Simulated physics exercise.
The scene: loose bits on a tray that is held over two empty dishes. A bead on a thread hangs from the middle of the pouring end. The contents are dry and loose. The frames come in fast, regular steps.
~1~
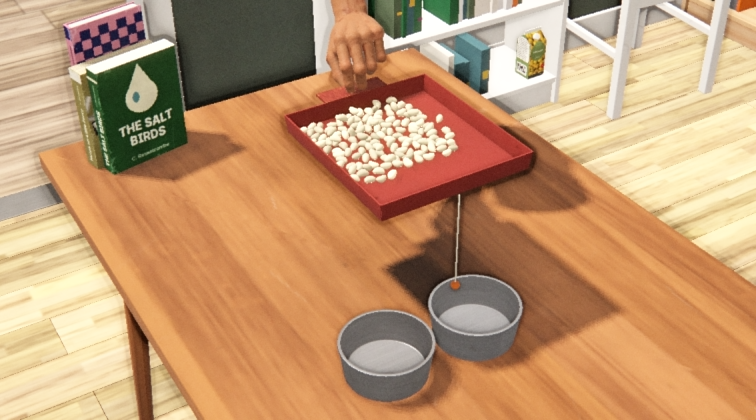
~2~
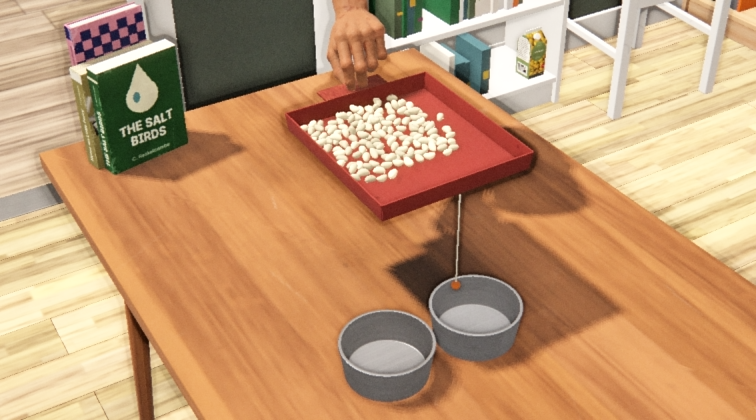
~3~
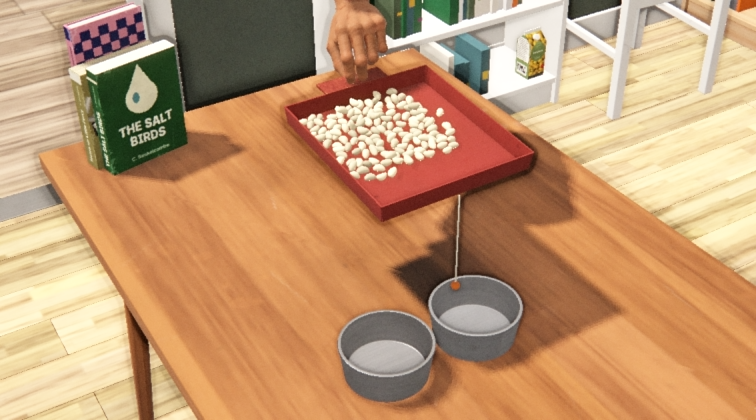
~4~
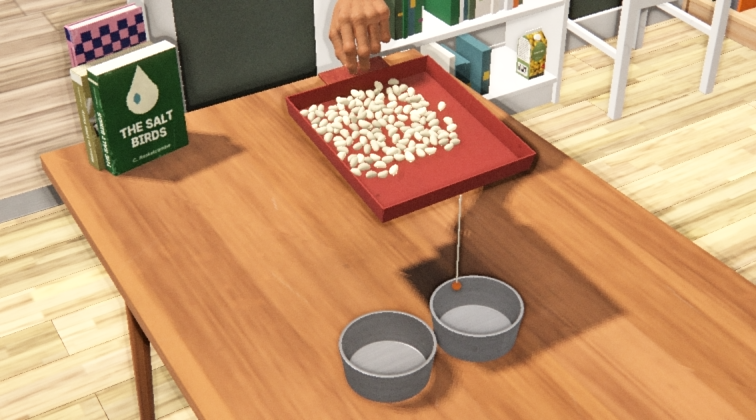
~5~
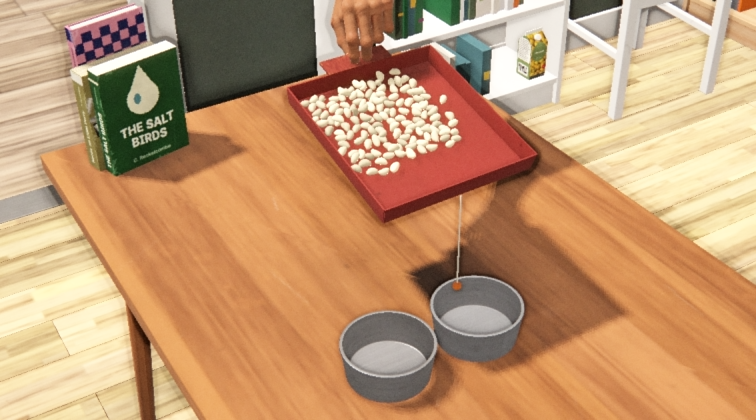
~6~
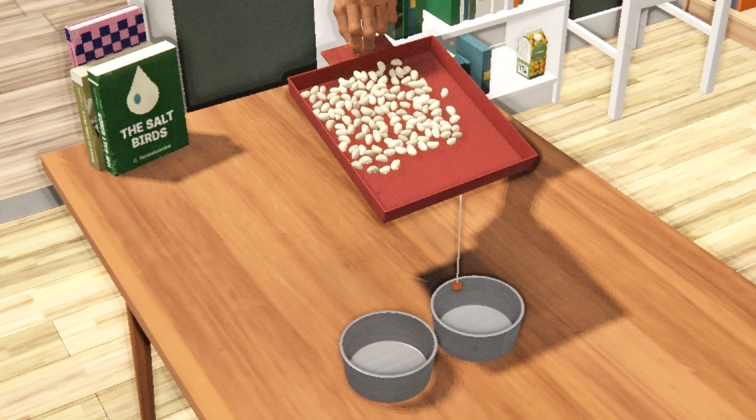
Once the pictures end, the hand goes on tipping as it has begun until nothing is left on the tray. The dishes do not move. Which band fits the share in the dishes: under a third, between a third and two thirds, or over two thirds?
Together they catch from one third to two thirds.
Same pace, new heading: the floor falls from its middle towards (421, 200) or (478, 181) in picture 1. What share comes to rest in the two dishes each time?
Near 80 % and 40 %.
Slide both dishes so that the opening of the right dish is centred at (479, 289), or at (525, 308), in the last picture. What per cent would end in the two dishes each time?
First some 30, then 90 per cent.
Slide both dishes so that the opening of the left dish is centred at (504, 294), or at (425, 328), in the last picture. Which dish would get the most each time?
One: The left one. Two: The left one.
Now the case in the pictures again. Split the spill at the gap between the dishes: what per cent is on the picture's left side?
It comes to 10 per cent or so.
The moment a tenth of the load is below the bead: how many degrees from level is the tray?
Roughly 100°.
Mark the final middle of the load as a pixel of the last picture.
Near (469, 350).
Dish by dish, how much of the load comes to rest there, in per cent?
Left dish: 20 %, right dish: 40 %.
Shortly afterwards, tray tipped steeply; all but a few on the tray; only a few in the air.
Next, tray tipped right over; the bulk on the tray; only a few in the left dish; only a few in the right dish; a little outside both; only a few in the air.
Some moments later, tray tipped past a quarter turn; near a quarter in the left dish; near a third in the right dish; near half outside both.
In the end, tray tipped past a quarter turn; near a quarter in the left dish; near a third in the right dish; near half outside both.
